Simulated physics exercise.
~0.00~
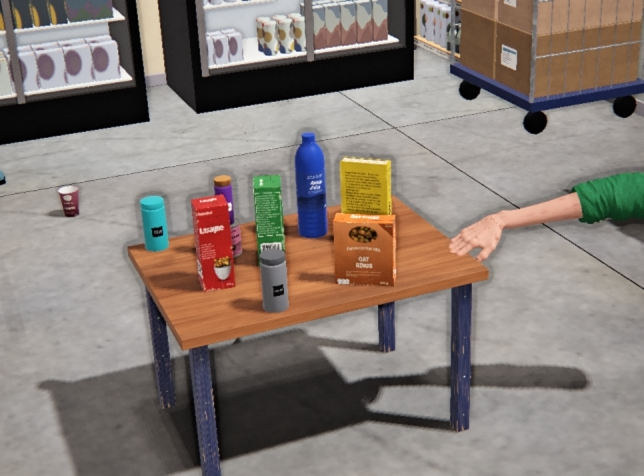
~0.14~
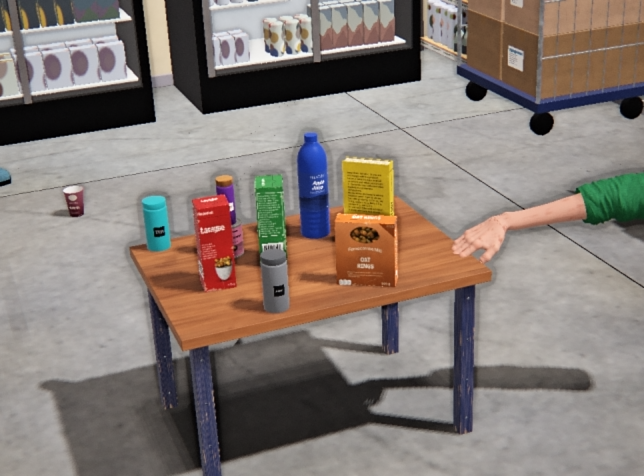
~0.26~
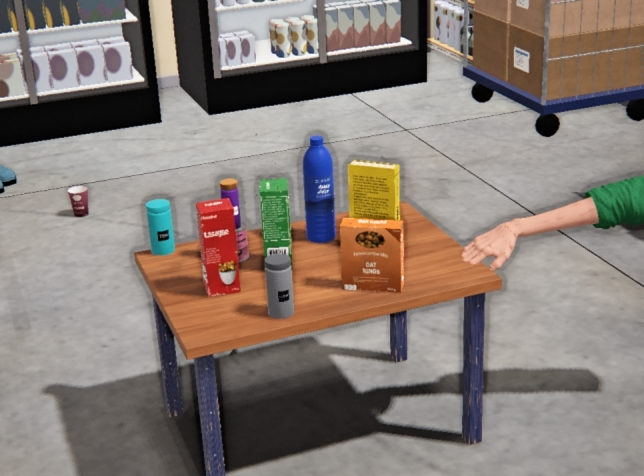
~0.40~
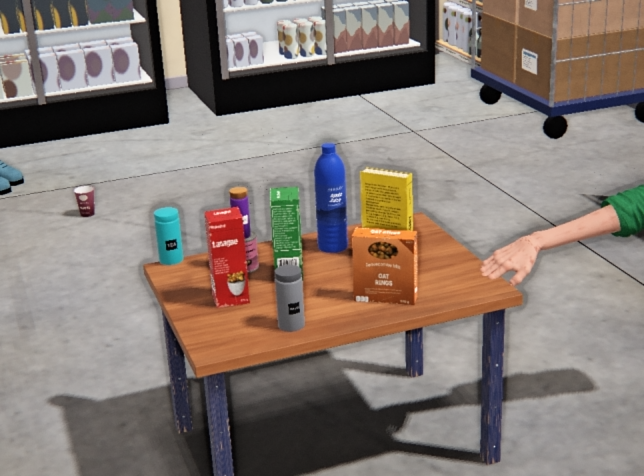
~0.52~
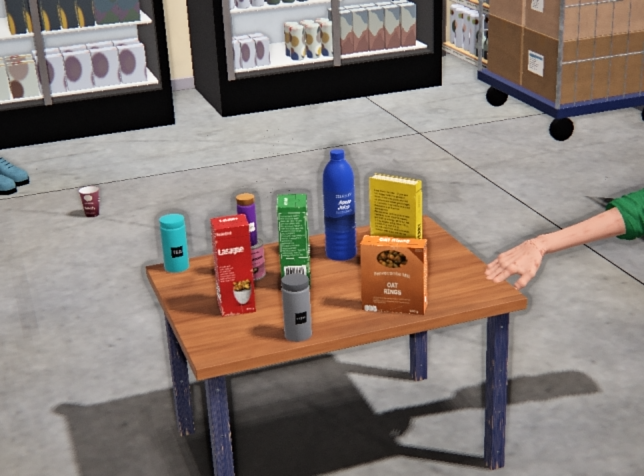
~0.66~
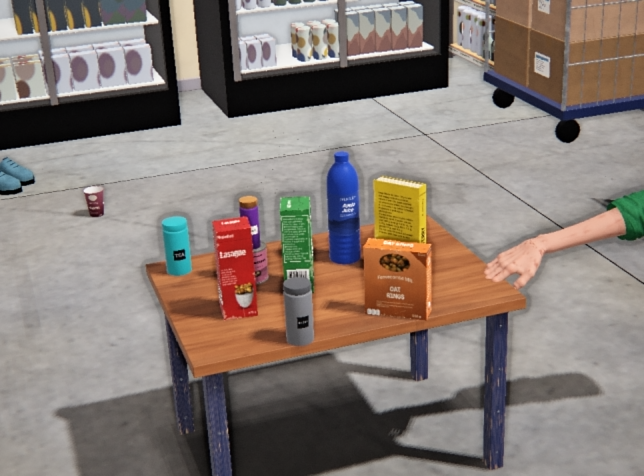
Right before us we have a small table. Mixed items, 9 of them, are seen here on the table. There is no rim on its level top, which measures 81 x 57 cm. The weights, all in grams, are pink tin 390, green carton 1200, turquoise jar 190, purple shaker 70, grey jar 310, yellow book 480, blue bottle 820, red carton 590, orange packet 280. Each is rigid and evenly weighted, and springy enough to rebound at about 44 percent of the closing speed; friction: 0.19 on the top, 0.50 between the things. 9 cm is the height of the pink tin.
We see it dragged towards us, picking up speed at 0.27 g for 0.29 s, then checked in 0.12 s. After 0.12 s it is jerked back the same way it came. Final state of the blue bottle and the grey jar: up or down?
Blue bottle up; grey jar down.
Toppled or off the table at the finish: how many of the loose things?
2.
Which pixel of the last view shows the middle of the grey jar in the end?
It comes to rest near (271, 436).
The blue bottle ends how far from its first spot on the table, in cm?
Net shift near 7 cm.
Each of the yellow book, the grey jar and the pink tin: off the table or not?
Observed: Yellow book remains in bounds; grey jar exits its support; pink tin remains in bounds.
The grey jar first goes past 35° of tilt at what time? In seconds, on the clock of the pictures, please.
Answer: About 0.9 s.
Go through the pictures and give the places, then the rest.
Blue bottle (311, 185); grey jar (274, 281), in the first picture.
Table along by 1 cm; turquoise jar (156, 224); purple shaker (226, 201), in the second picture.
Table along by 5 cm; yellow book (374, 206) slid 2 cm; red carton (219, 248) slid 2 cm, in the third picture.
Table along by 14 cm; yellow book (387, 215) slid 4 cm; orange packet (385, 267) slid 4 cm, in the fourth picture.
Table along by 16 cm; green carton (294, 242); turquoise jar (174, 243), in the fifth picture.
Table along by 15 cm; blue bottle (343, 207) slid 3 cm; grey jar (299, 312) slid 3 cm, in the sixth picture.
After 0.86 s, table along by 6 cm; grey jar and orange packet now off the table; blue bottle slid 9 cm near (339, 203); turquoise jar slid 10 cm.
After 1.06 s, blue bottle slid 8 cm near (330, 194); turquoise jar slid 9 cm; purple shaker slid 9 cm.
After 1.36 s, blue bottle slid 7 cm near (329, 192); turquoise jar slid 9 cm; purple shaker slid 8 cm.
By the end (1.7 s), off the table and tipped over, grey jar; off the table but upright, orange packet; not toppled but over 5 cm from the start, pink tin, green carton, turquoise jar, purple shaker, yellow book, blue bottle and red carton. Seen from the same camera at the end, blue bottle near (329, 192), grey jar near (271, 436).
